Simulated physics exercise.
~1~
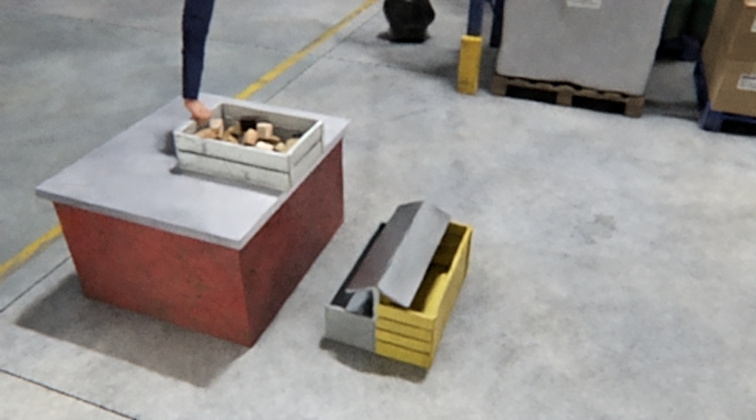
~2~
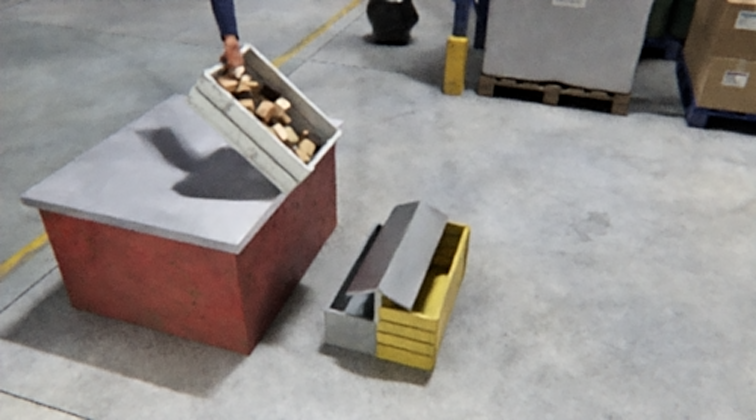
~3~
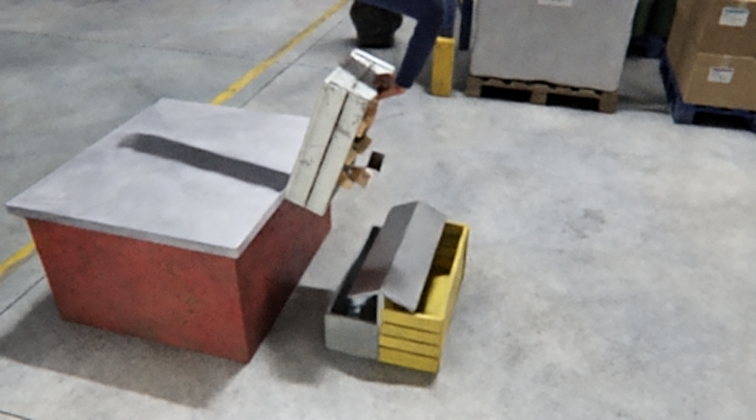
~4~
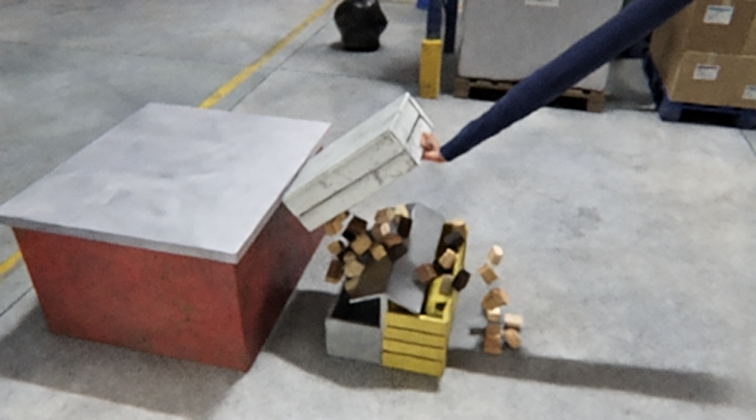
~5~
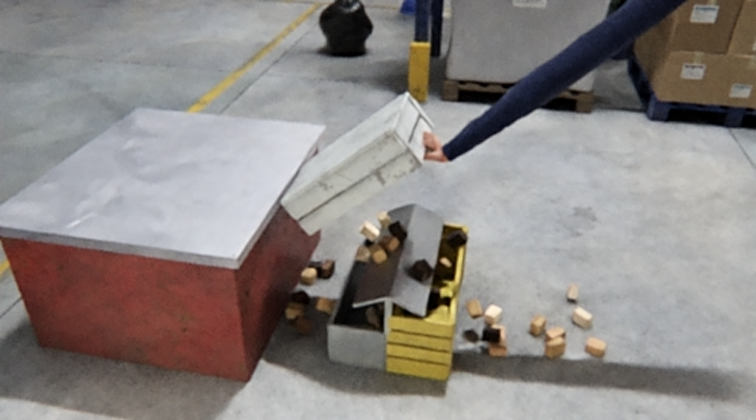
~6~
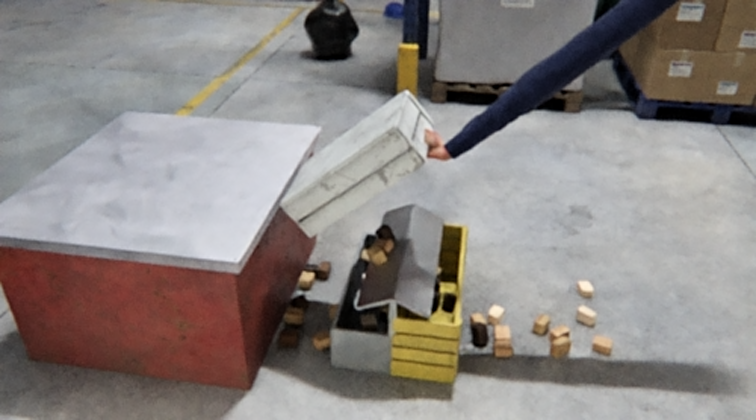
A hand tipping a white crate off a bench, spilling wooden blocks over a ridge into grey and yellow containers and across the floor.
